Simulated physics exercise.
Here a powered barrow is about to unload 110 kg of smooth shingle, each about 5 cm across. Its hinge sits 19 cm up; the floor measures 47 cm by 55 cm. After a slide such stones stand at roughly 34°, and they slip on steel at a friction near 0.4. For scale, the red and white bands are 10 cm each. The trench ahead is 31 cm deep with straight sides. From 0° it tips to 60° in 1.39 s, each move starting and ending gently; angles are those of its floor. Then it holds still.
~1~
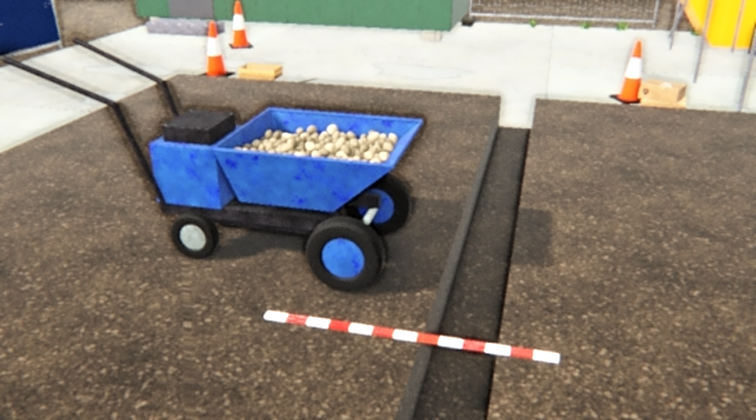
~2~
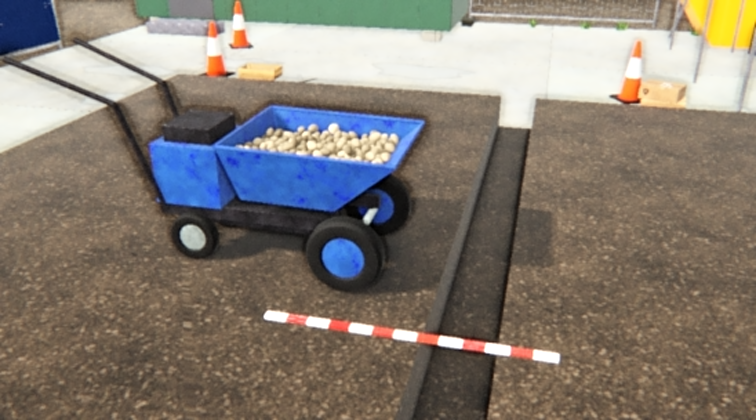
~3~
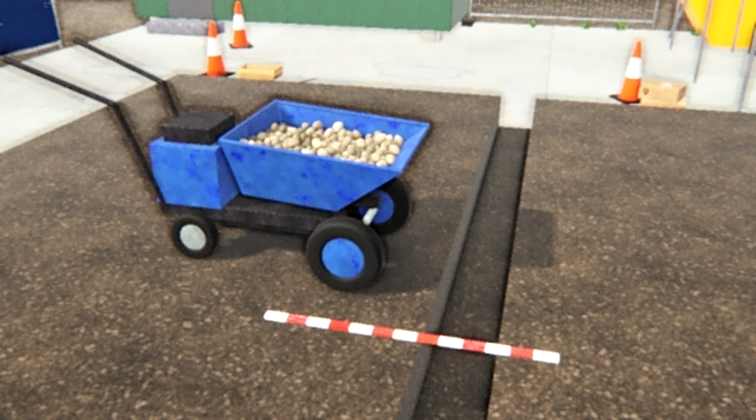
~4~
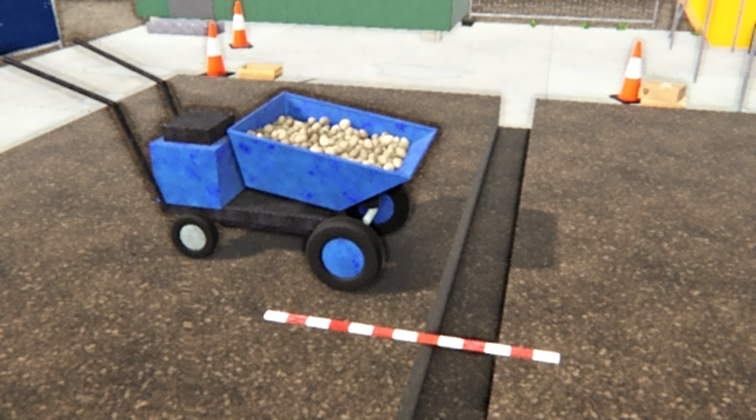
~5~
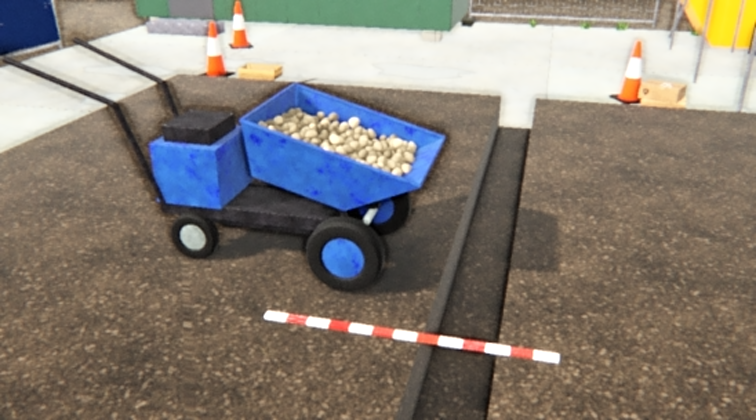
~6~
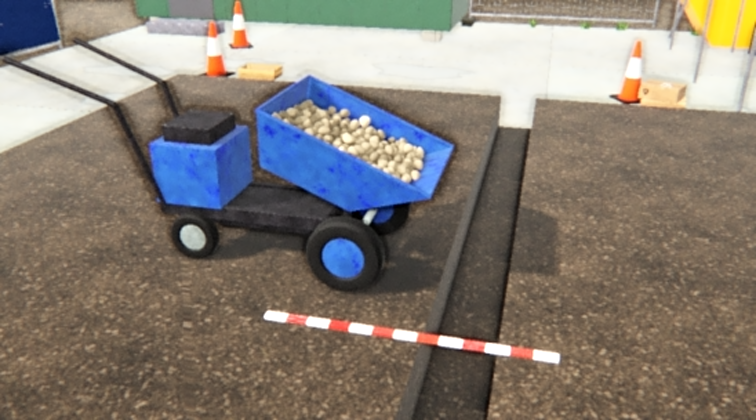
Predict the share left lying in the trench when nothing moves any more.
Roughly 63 per cent ends in the trench.
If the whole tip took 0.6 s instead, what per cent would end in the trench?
In that case some 45 per cent.
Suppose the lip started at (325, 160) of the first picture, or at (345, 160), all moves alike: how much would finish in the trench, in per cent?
First some 80, then 100 per cent.
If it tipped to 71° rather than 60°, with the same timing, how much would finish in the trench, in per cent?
It would be near 70 per cent.
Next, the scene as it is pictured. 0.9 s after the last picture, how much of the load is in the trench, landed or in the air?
Some 30 per cent.
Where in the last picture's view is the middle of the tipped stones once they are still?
Near (494, 310).
Then, 0.5 s after the last picture the floor is at 51°, 100 % in the tray; the foremost stones are at (459, 217).
Then, 0.9 s after the last picture the floor is at 60°, 60 % in the tray, 28 % in the trench, 13 % past the trench; the foremost stones are at (550, 282).
Then, 1.3 s after the last picture the floor is at 60°, 22 % in the tray, 43 % in the trench, 35 % past the trench; the foremost stones are at (623, 276).
Then, 3.2 s after the last picture the floor is at 60°, 0 % in the tray, 63 % in the trench, 37 % past the trench; the foremost stones are at (672, 270).
